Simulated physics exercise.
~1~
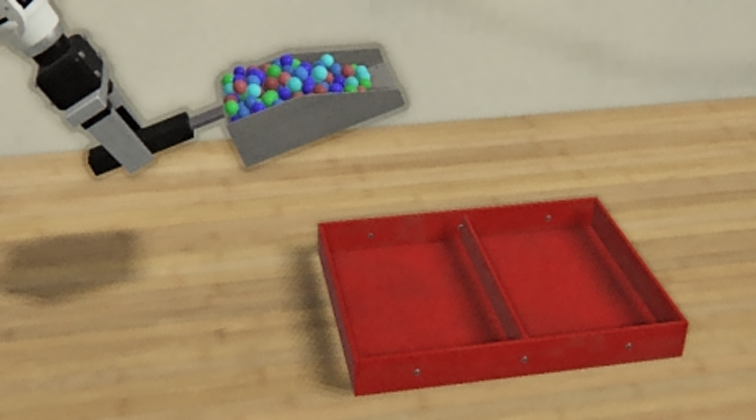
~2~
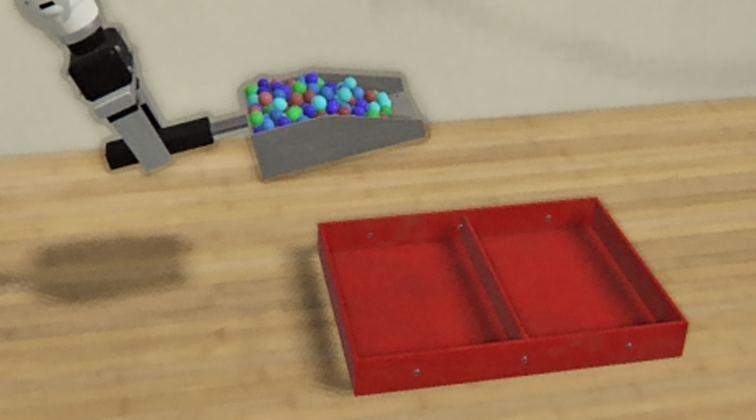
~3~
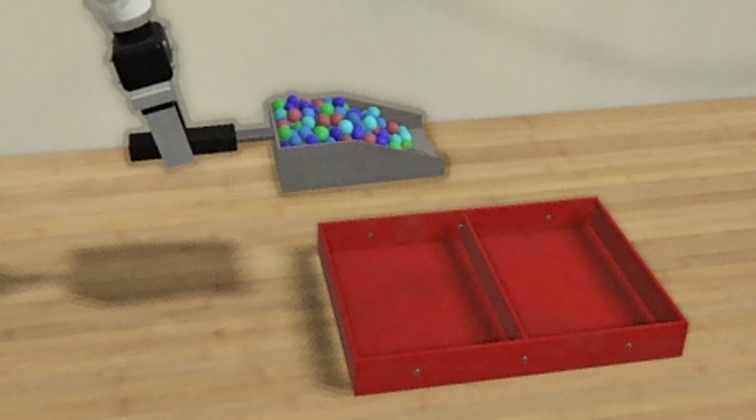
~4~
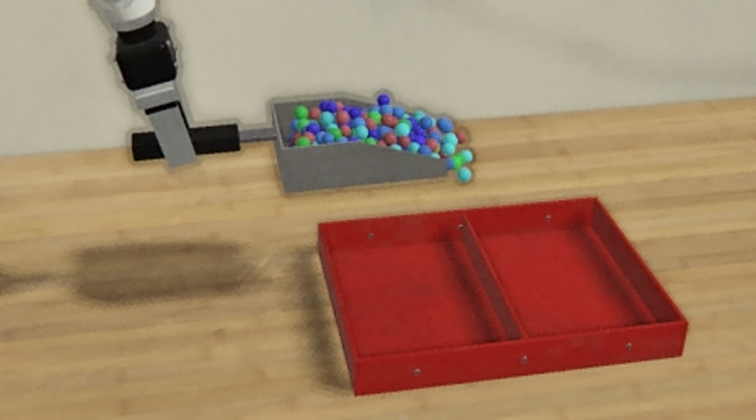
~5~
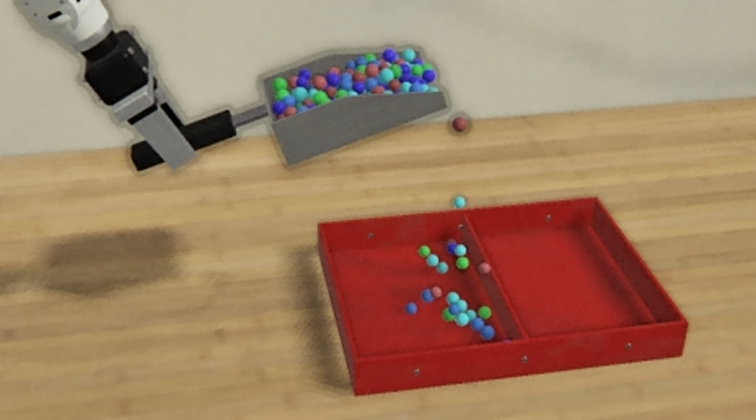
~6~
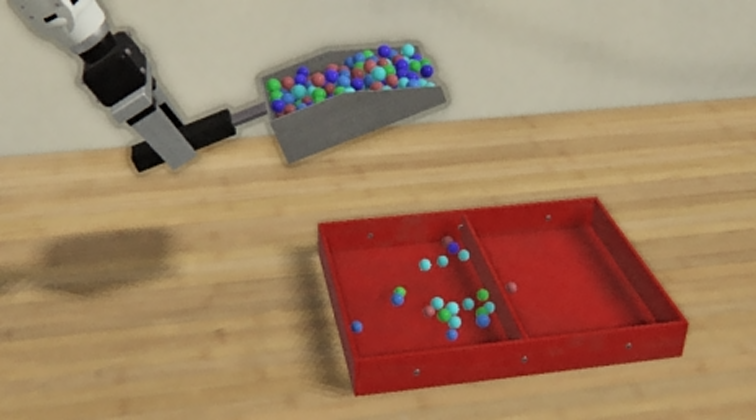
Over a wooden table, a robot arm carried a gray scoop heaped with colorful little balls toward a divided red tray, leveled it so some spilled mostly into the left section, then tipped it back and held still with most still aboard.
